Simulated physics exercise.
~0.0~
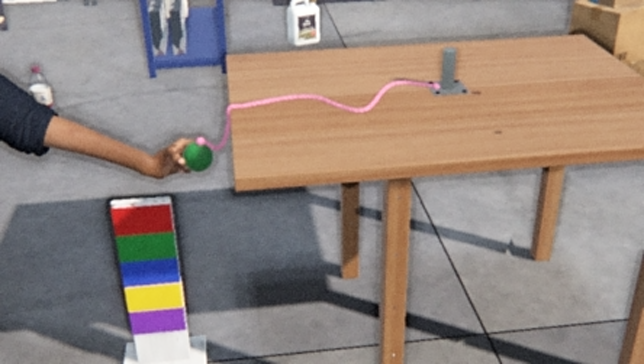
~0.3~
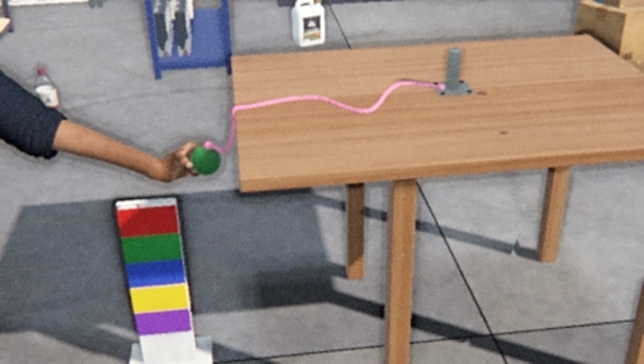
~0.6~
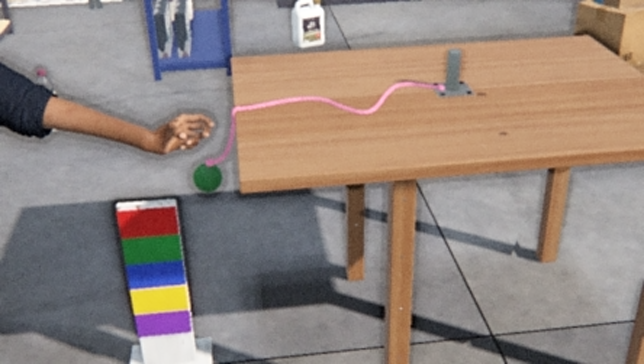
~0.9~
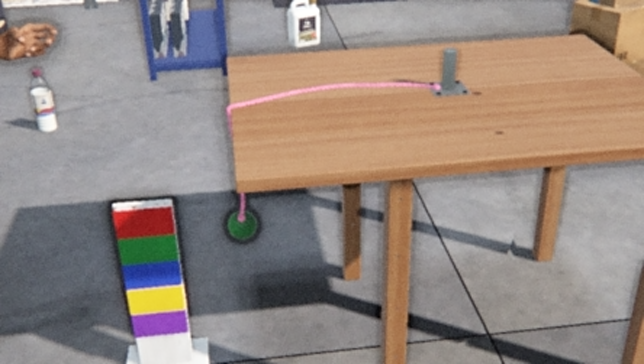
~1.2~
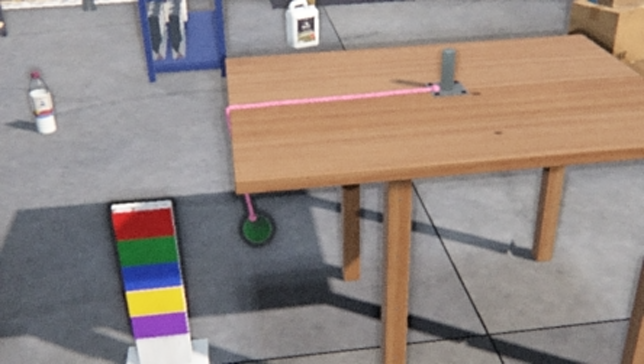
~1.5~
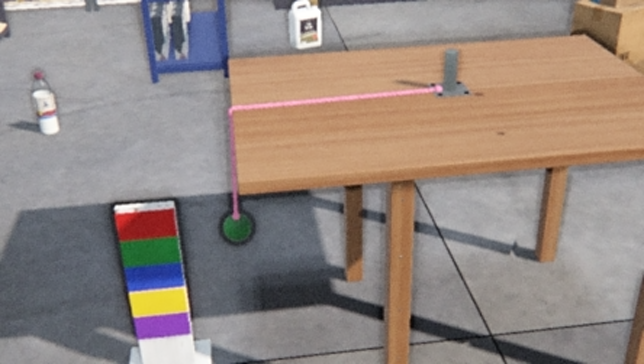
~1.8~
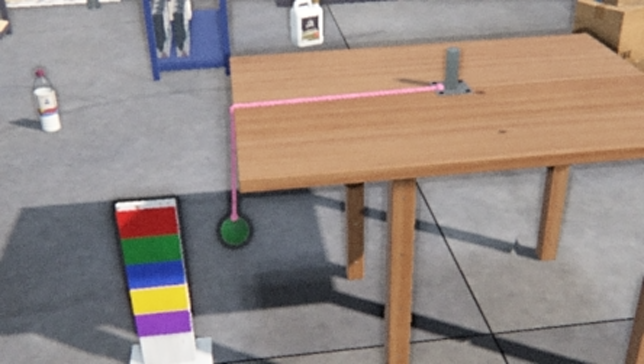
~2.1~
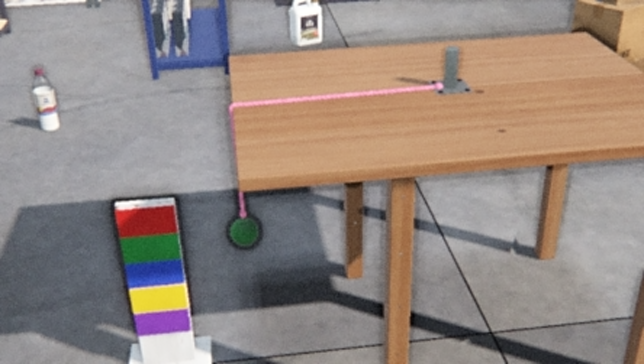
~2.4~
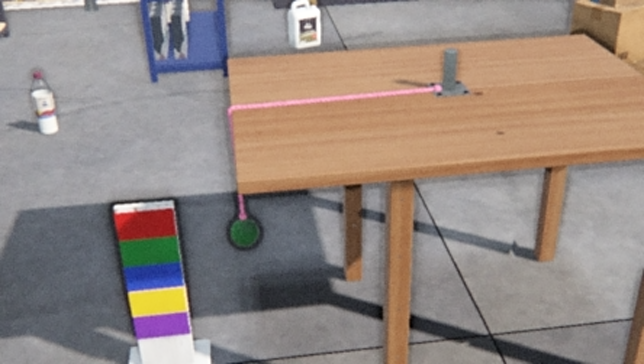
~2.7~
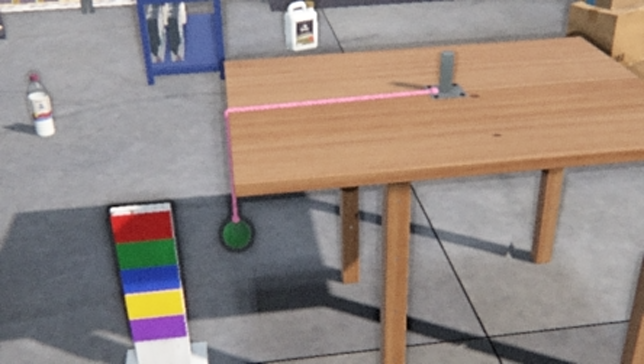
A green apple hangs in a hand's grip at the left end of a wooden table, tied to a slack pink cord that runs across the tabletop to a small grey bracket. The slightly swaying view looks down on a grey floor, where a board striped red, green, blue, yellow and purple stands below at left. The fingers open and the apple drops as the hand draws back out of sight. The cord pulls straight over the table's edge, and the apple swings right, then left, in small arcs. It ends hanging nearly still beside the board, level with the green band.
